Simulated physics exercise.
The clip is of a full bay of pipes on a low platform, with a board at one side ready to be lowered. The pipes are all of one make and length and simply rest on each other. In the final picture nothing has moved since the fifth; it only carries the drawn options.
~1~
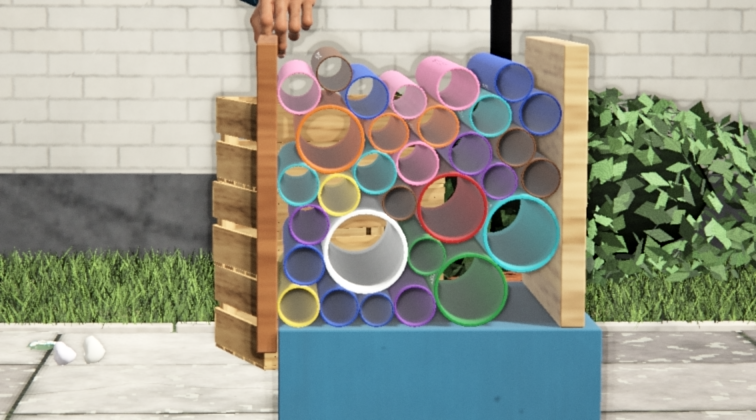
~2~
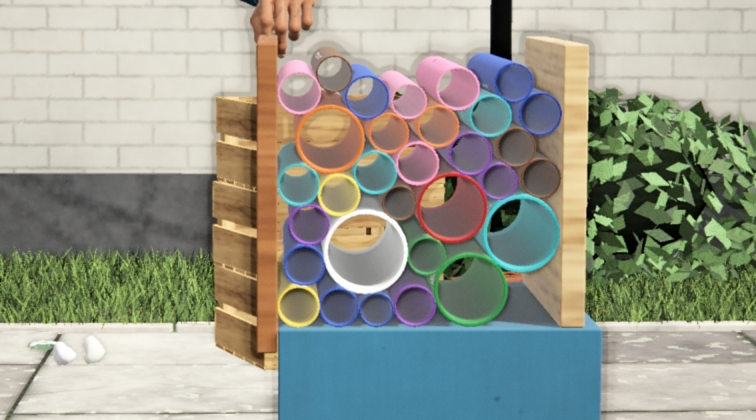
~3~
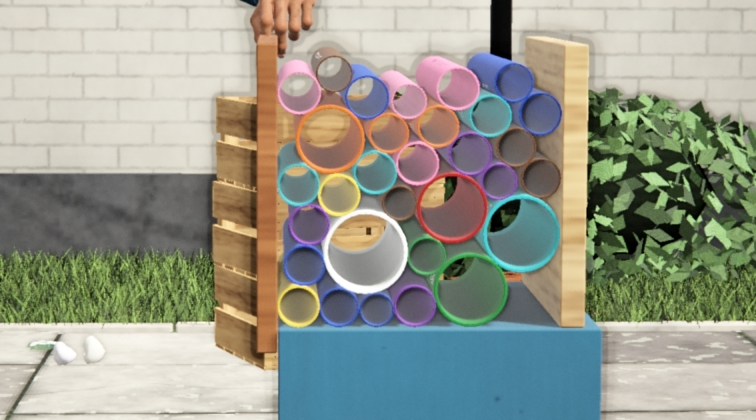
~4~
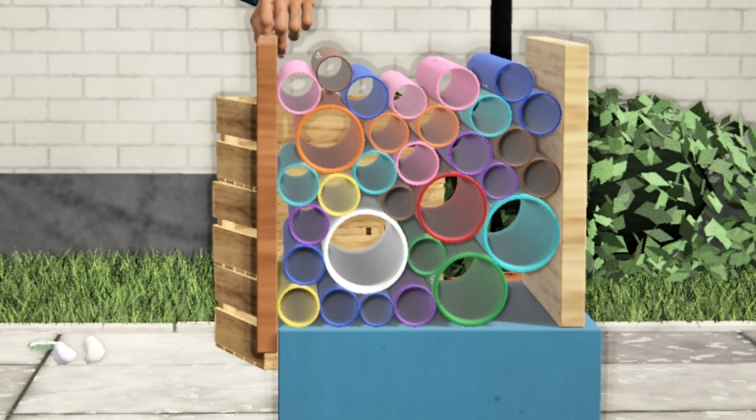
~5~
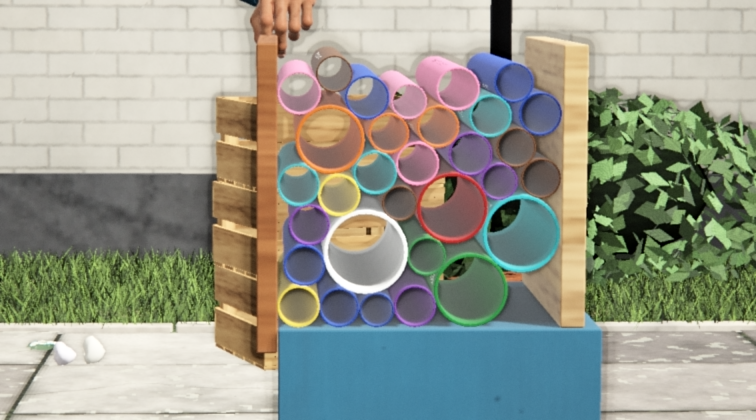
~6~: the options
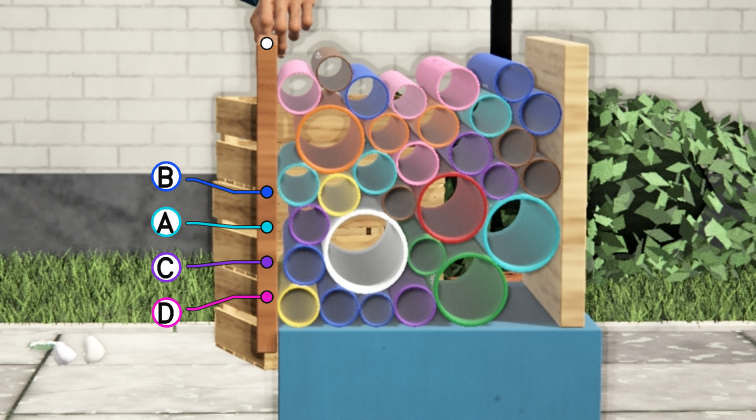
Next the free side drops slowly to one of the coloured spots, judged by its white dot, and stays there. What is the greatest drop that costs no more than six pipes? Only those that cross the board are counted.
Down to A.
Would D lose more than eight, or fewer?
More than eight.
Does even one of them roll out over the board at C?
Yes.
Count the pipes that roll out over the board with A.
At A the number is five.
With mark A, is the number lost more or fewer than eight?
Fewer than eight.
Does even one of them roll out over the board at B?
Yes, at B.
On the marked copy, A at (267, 227); B at (267, 192); C at (267, 262); D at (267, 297); the white dot at (267, 43).
Taking A. A third of the way, top of the board (277, 123).
Two thirds of the way, top of the board (277, 215).
When it is over, top of the board (277, 226), five out over the board.
As for the rest, B two out over the board; C more than six out over the board; D more than six out over the board.
